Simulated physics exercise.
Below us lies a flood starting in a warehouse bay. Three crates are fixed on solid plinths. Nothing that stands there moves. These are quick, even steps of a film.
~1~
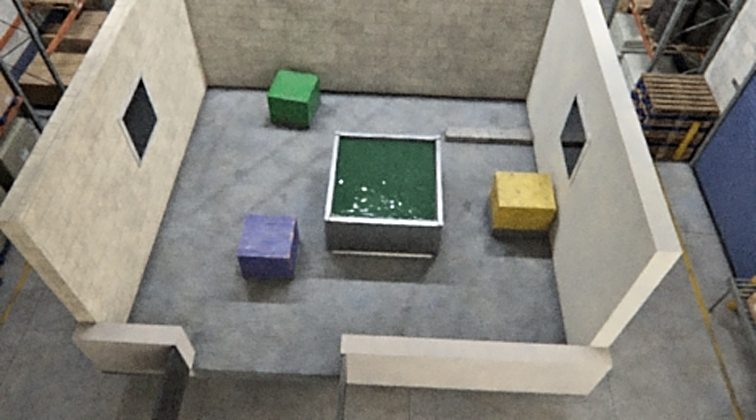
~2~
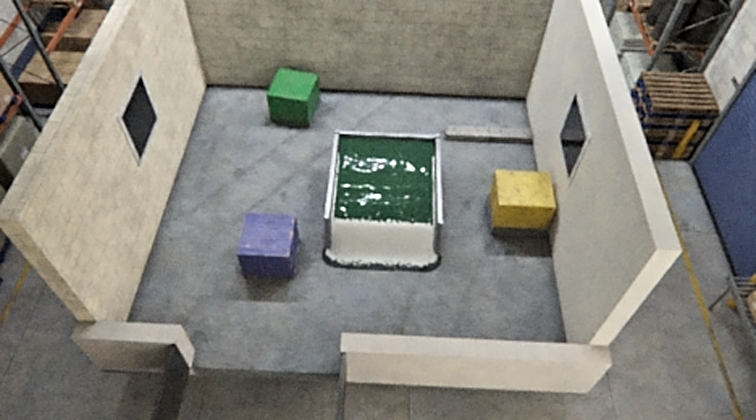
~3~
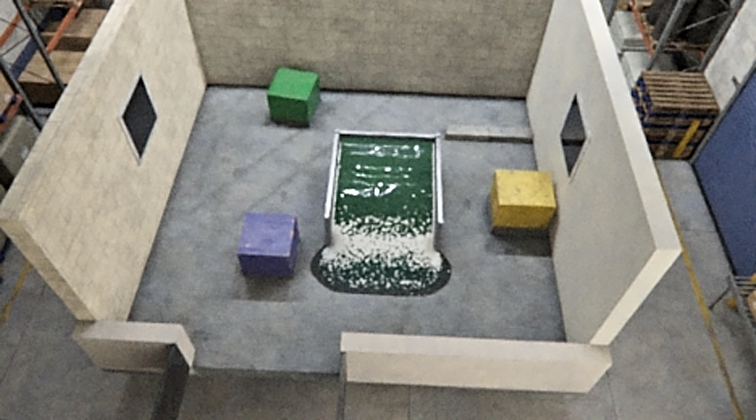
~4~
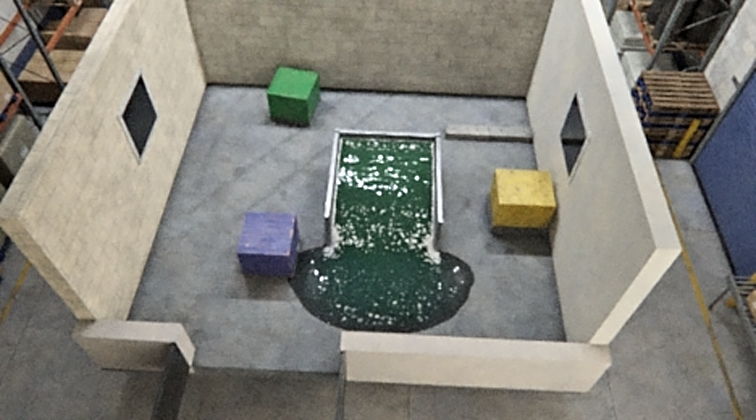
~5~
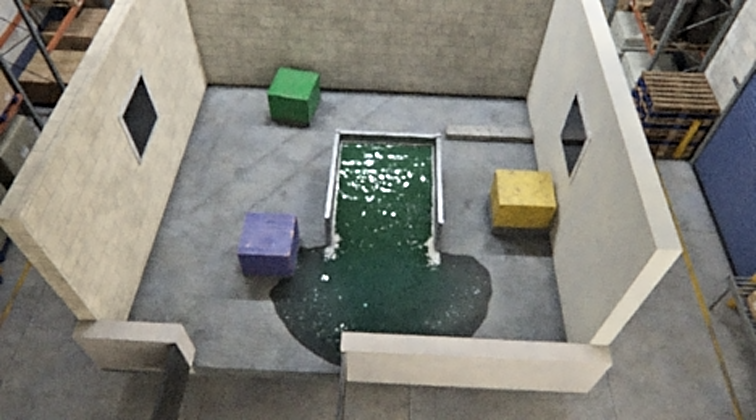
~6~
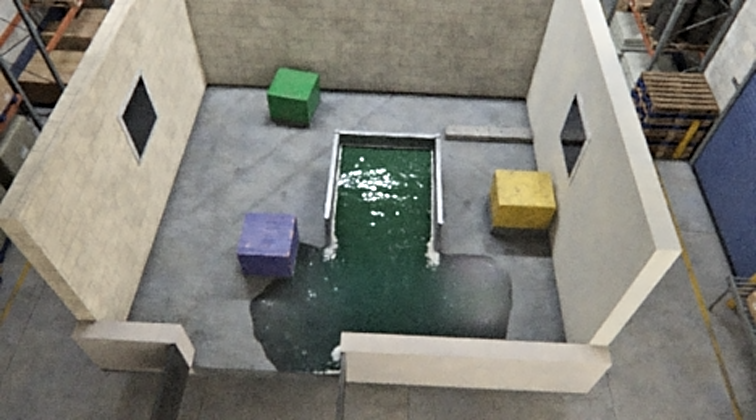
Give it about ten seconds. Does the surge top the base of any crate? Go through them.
One by one: The yellow crate is wetted; the green crate escapes dry; the blue crate is wetted.
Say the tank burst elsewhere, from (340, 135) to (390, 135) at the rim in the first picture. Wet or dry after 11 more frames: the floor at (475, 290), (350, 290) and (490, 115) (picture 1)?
One after the other: No water, clear, flooded.
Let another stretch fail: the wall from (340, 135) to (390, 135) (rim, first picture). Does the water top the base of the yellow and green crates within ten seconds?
One by one: Yellow crate is spared; green crate gets wet.
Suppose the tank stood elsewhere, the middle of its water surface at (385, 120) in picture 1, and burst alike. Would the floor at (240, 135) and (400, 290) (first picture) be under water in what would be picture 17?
One after the other: Not flooded, under water.
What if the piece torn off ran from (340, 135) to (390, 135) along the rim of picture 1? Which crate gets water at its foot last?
Last comes the one in blue.
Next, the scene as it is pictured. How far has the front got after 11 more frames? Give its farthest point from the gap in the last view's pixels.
Around (145, 346).
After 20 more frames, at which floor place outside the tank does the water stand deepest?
At about (543, 254).
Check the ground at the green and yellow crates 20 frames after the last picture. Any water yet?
Then: Green crate untouched, yellow crate water there.
A moment on, water covers 25 % of the floor; the yellow crate not reached, the green crate not reached, the blue crate water round its plinth.
Next, water covers 30 % of the floor; the yellow crate water round its plinth, the green crate not reached, the blue crate water round its plinth.
Then, water covers 40 % of the floor; the yellow crate water round its plinth, the green crate not reached, the blue crate water round its plinth.
Later, water covers 60 % of the floor; the yellow crate water round its plinth, the green crate not reached, the blue crate water round its plinth.
In the end, water covers 95 % of the floor; the yellow crate was topped, the green crate stayed above the water, the blue crate was topped.
